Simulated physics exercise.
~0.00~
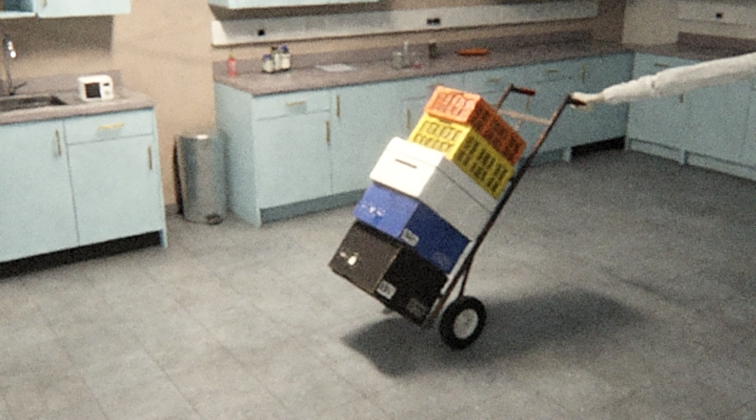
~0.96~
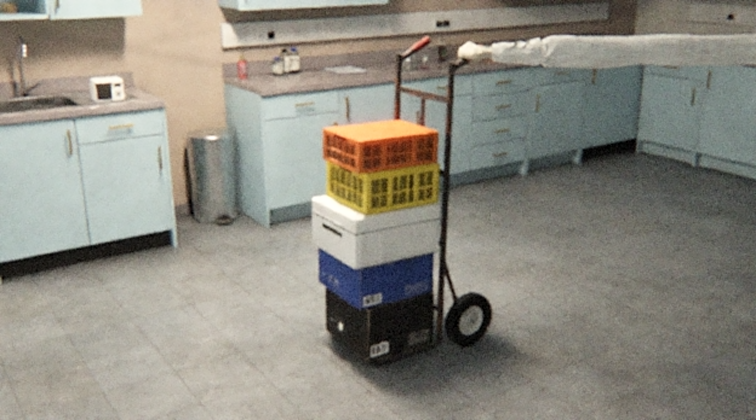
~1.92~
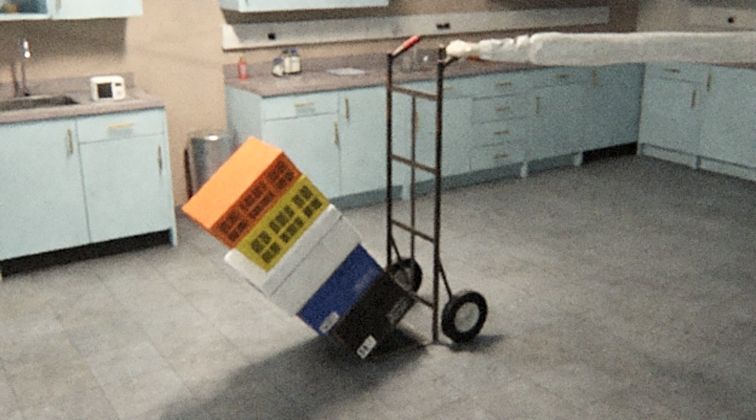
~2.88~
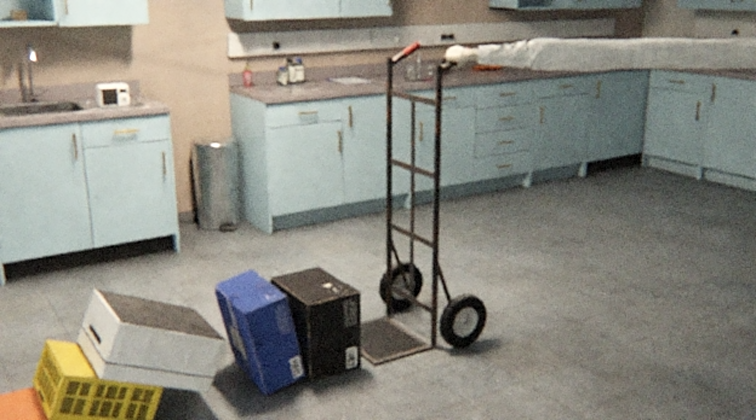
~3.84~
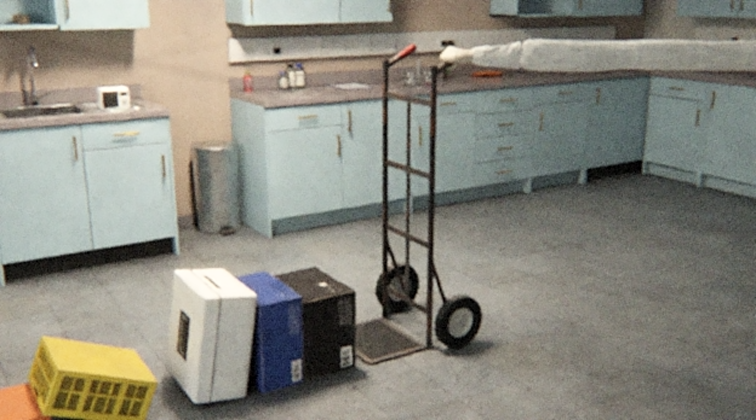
A pale-sleeved arm reaches in from the right and grips a hand truck in a kitchen-like room with light blue cabinets and a grey floor, seen from slightly above. The tilted truck carries a black box at the bottom, then a blue parcel, a white box, a yellow crate and an orange crate on top. The arm swings the truck upright and holds it there, but the stack keeps going, tipping over to the left. The pieces spill across the floor, and the white box rocks back beside the blue one. Finally, the black box lies on its side by the truck's plate, with the crates farthest left.
